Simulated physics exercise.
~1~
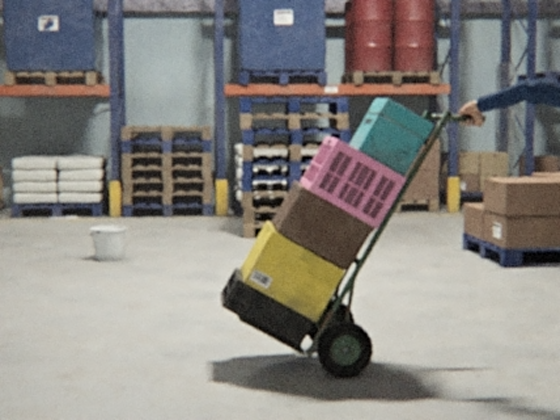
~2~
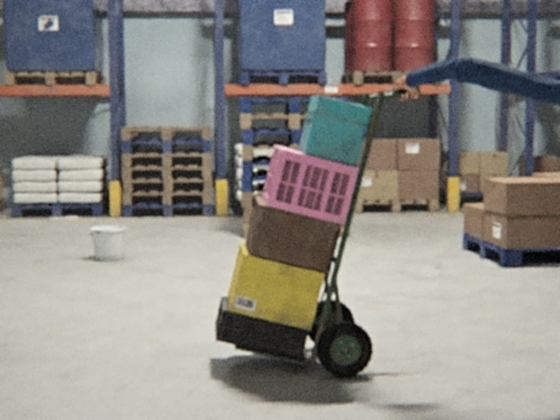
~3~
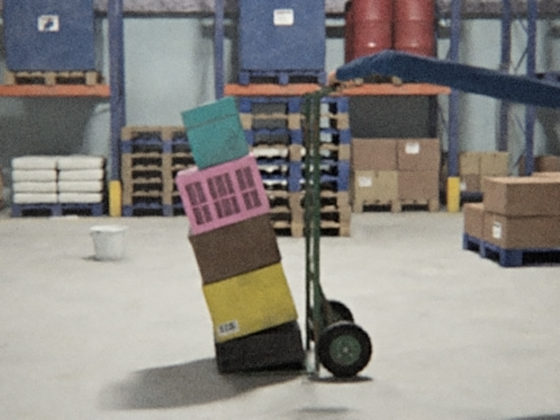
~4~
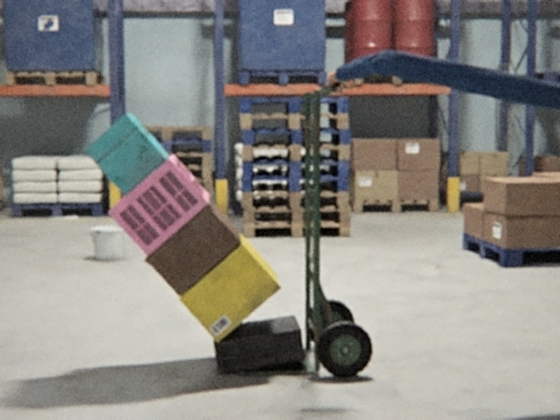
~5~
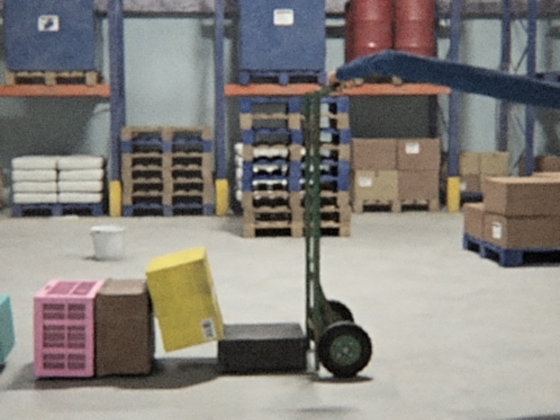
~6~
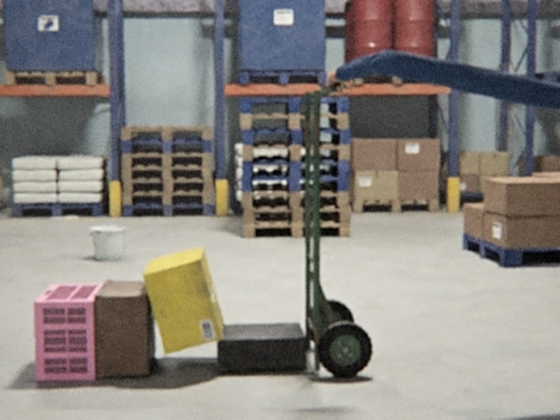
An arm in a blue sleeve swung a loaded hand truck upright in a warehouse, and the stack toppled off to the left, leaving the pink crate and brown box on the floor, the yellow box leaning, and the black crate still on the truck.
